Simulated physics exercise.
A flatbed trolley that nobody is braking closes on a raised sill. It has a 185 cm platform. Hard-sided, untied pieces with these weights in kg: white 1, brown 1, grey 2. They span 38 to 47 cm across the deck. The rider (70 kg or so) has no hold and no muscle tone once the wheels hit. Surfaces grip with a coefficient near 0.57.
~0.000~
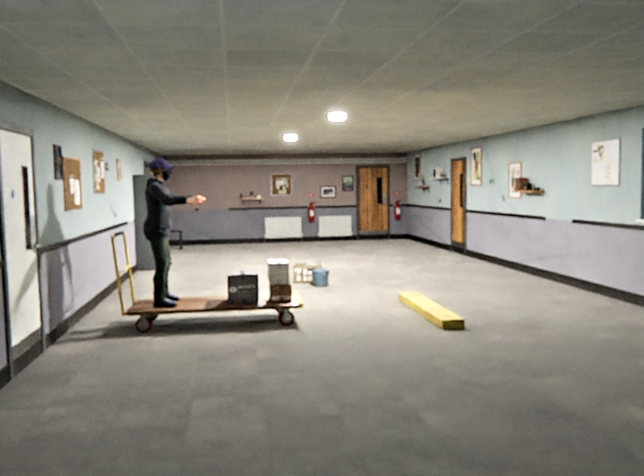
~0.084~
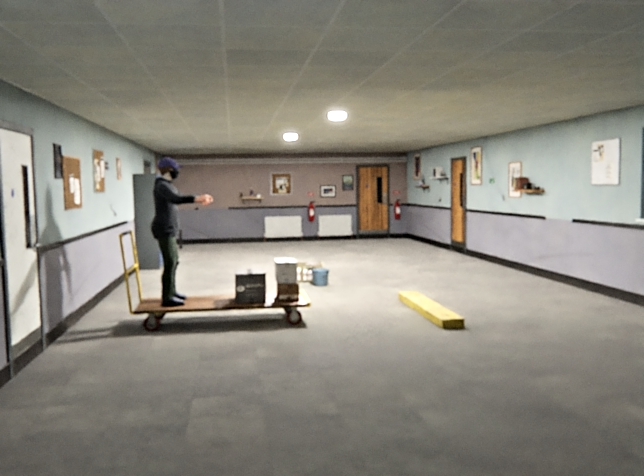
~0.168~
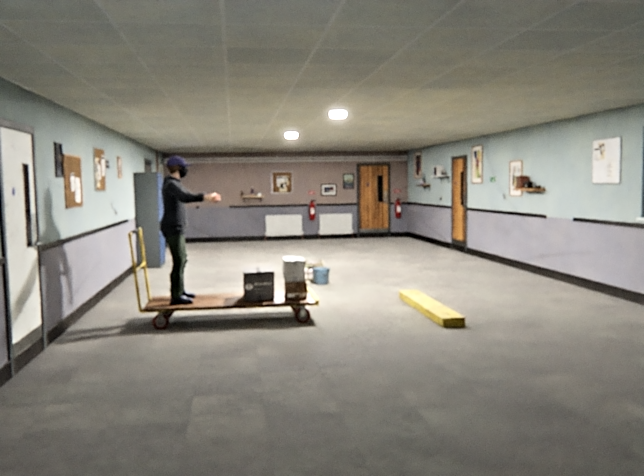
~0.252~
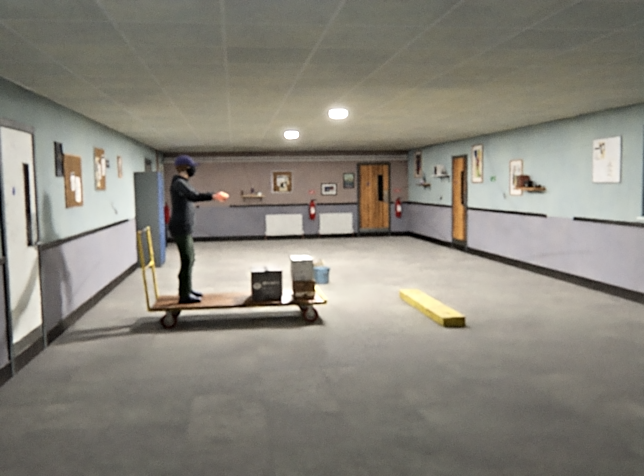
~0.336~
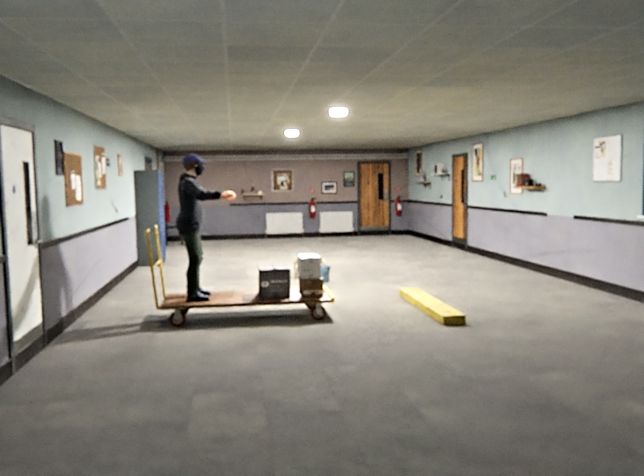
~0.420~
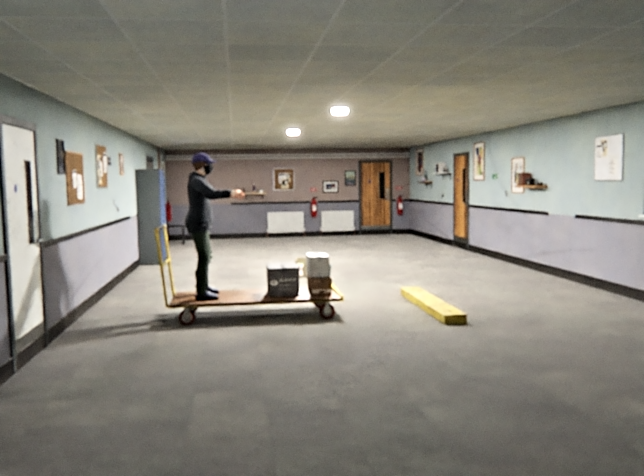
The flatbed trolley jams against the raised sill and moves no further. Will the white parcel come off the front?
The white parcel stays on.
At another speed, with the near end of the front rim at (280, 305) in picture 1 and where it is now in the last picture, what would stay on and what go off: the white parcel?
In that case white off.
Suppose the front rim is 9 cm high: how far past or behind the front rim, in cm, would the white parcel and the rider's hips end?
In that case white 10 behind, hips 130 behind.
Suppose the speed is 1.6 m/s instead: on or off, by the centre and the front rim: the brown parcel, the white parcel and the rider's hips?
Then brown on, white off, hips on.
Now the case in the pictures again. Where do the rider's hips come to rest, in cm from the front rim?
About 130 cm behind the rim.
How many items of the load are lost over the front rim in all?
0 in all.
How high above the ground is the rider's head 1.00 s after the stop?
About 70 cm.
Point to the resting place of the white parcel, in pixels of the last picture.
At about (417, 262).
After 1.47 s the deck stops.
After 1.72 s the white parcel is 12 cm behind the rim, tilted 0°, near (417, 262) in the last picture's view.
After 2.02 s the white parcel is 12 cm behind the rim, tilted 0°, near (417, 262) in the last picture's view.
After 2.47 s the white parcel is 12 cm behind the rim, tilted 0°, near (417, 262) in the last picture's view.
At rest, 2.8 s, nothing is past the rim; behind it, white parcel, brown parcel, grey carton and the rider's hips.
